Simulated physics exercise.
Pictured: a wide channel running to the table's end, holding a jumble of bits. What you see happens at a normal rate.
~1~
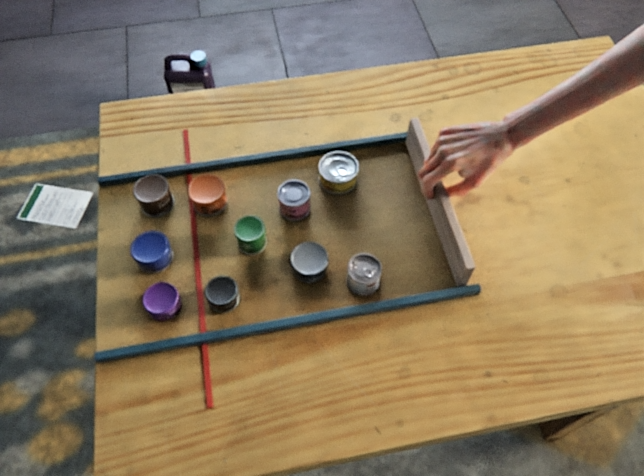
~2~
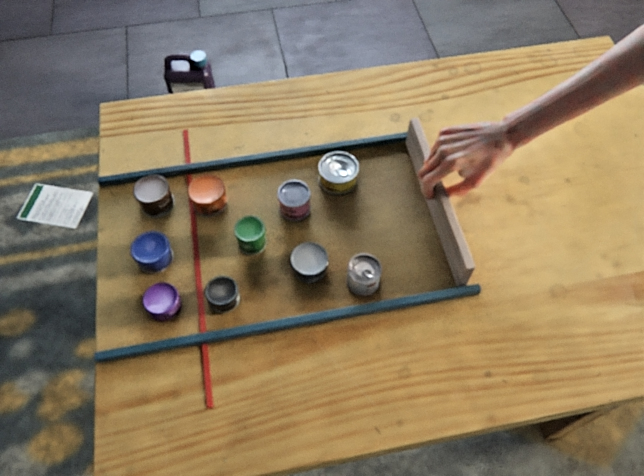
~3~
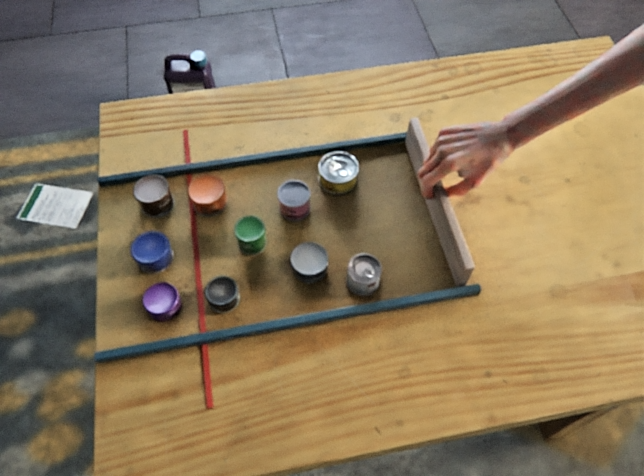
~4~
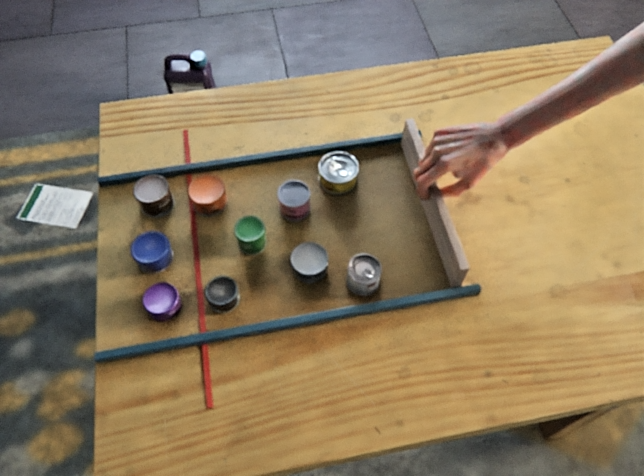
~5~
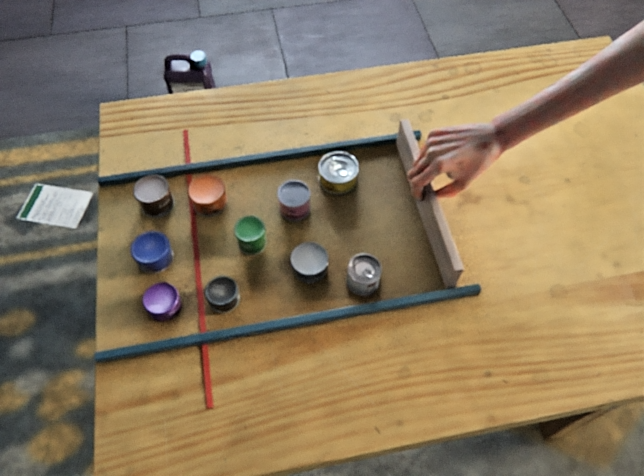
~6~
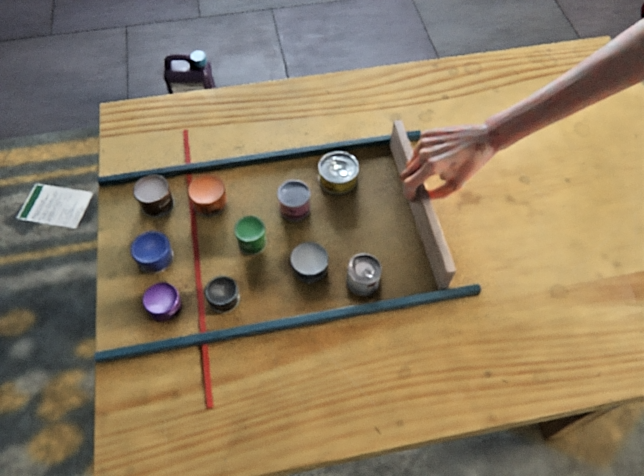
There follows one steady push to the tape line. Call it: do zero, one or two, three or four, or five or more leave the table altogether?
Zero.
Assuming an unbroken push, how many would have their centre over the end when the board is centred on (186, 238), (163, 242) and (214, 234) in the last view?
Over the end: 0, 1, 0.
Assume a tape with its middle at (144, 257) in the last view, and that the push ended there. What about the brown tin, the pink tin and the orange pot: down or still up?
In short: Brown tin gone, pink tin safe, orange pot gone.
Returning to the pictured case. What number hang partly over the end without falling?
The overhang total is 0.
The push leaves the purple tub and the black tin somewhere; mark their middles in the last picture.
Purple tub: (119, 307); black tin: (153, 307).
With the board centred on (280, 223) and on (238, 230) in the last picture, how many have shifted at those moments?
I make it 4 at the first spot and 8 at the other.
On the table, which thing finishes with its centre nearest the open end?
Nearest at the end: The purple tub.
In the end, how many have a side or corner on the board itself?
It touches 5.
Soon after, none off yet; blue tin at rest near (153, 253); brown tin at rest near (154, 196); purple tub at rest near (163, 302).
In the end, the number that fall off is zero.
